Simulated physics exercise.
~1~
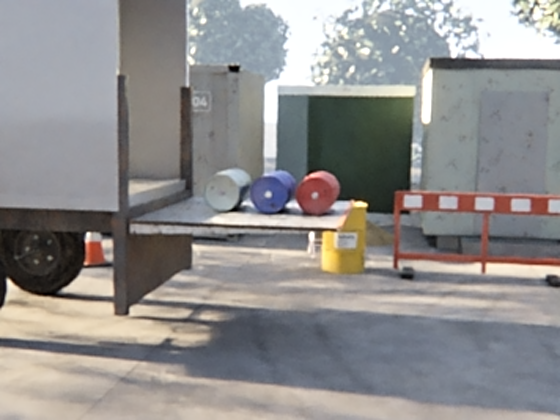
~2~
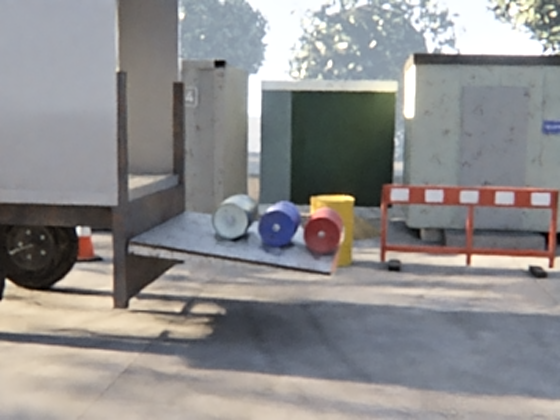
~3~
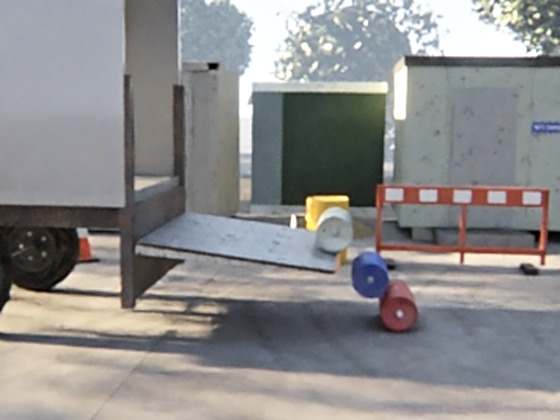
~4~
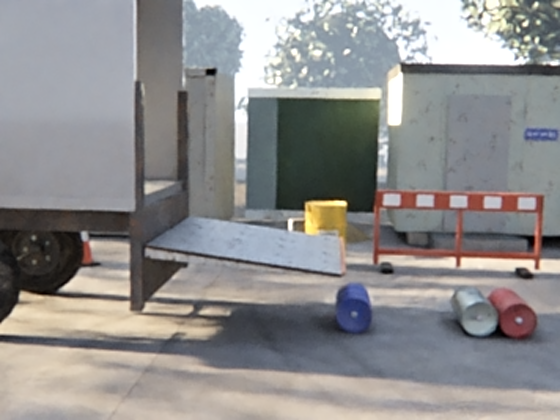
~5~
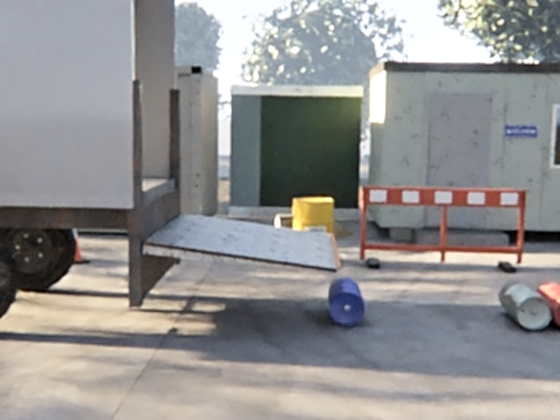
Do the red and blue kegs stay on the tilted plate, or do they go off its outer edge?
Both go off the outer edge. The blue keg ends up on the ground near the lift, while the red one rolls well away to the right.
Three kegs, one pale, one blue and one red, lie side by side on a lorry's raised tail-lift, which sticks out to the right in a sunny paved yard seen from the side. Behind stand containers, a yellow drum and a red and white barrier. The plate lowers and tips down to the right, and the kegs roll towards its outer edge. Red and blue drop off first, with the pale one following. Blue ends on the ground just beyond the lift, while pale and red roll away to the right, red partly out of view.
